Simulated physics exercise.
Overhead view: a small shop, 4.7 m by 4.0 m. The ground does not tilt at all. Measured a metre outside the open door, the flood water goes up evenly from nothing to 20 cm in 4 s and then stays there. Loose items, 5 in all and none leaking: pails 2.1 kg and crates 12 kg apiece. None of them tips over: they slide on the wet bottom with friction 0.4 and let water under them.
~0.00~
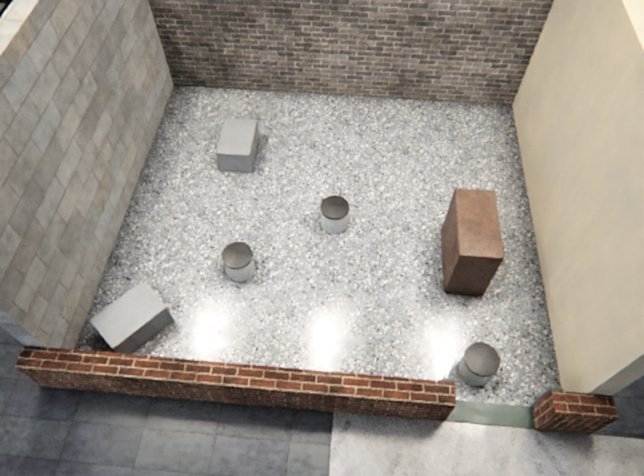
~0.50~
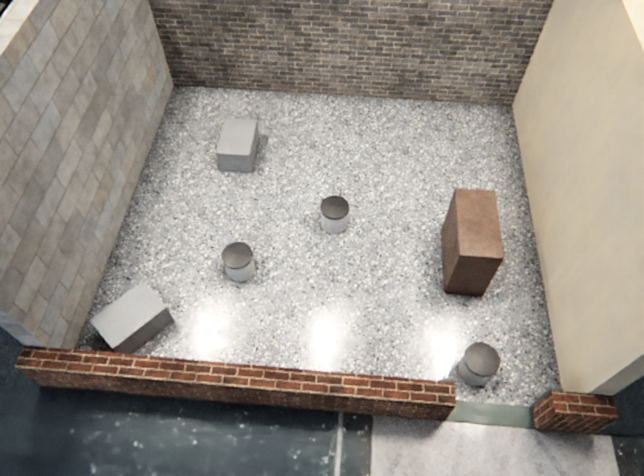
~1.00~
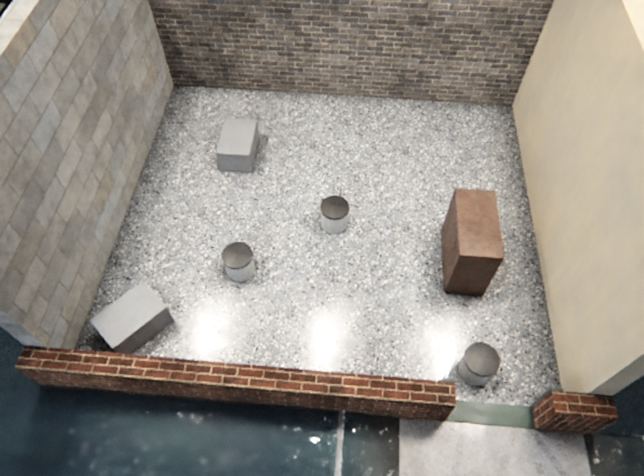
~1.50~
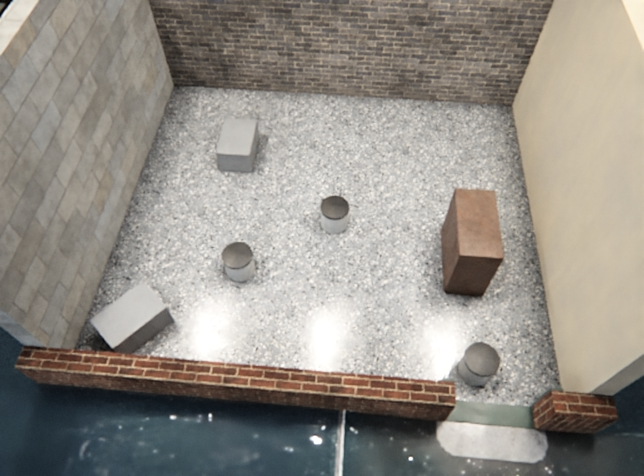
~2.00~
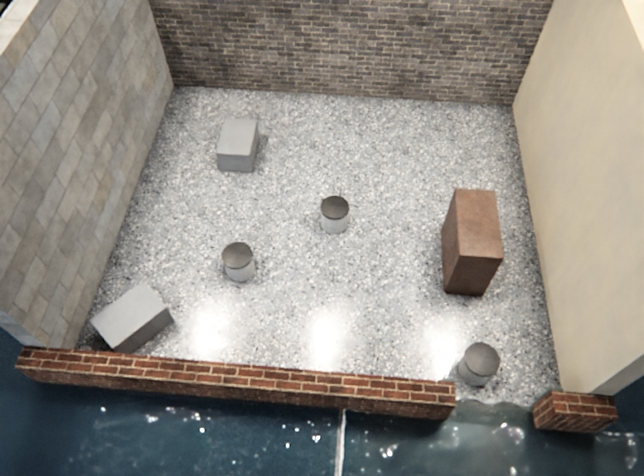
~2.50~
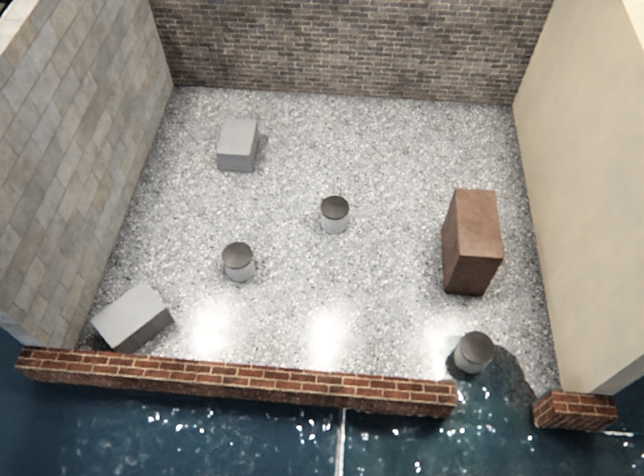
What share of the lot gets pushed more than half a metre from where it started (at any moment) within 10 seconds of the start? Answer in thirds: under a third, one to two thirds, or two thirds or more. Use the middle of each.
One to two thirds.
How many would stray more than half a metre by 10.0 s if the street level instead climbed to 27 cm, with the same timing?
That would make 3 of them.
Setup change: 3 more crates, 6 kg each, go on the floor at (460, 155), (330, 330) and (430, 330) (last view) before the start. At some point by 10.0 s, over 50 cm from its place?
In order: Above the mark, below the mark, above the mark.
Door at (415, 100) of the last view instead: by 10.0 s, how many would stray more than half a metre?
Count: 3.
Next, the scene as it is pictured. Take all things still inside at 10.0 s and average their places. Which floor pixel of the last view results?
Near (202, 194).
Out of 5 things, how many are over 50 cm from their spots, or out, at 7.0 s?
I make it 2.
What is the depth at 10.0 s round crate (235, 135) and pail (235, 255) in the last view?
Depths: Near 3 cm, then near 2 cm.
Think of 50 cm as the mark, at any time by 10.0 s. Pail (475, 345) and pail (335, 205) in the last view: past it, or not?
Taking them in order, the first is above the mark and the second is above the mark.
After 3.5 s 1 of 5 are over 50 cm from their spots; 0 afloat.
After 4.5 s 1 of 5 are over 50 cm from their spots; 0 afloat.
After 7.0 s 2 of 5 are over 50 cm from their spots; 0 afloat.
After 10.0 s 2 of 5 are over 50 cm from their spots, and 2 have been at some point; 2 afloat.
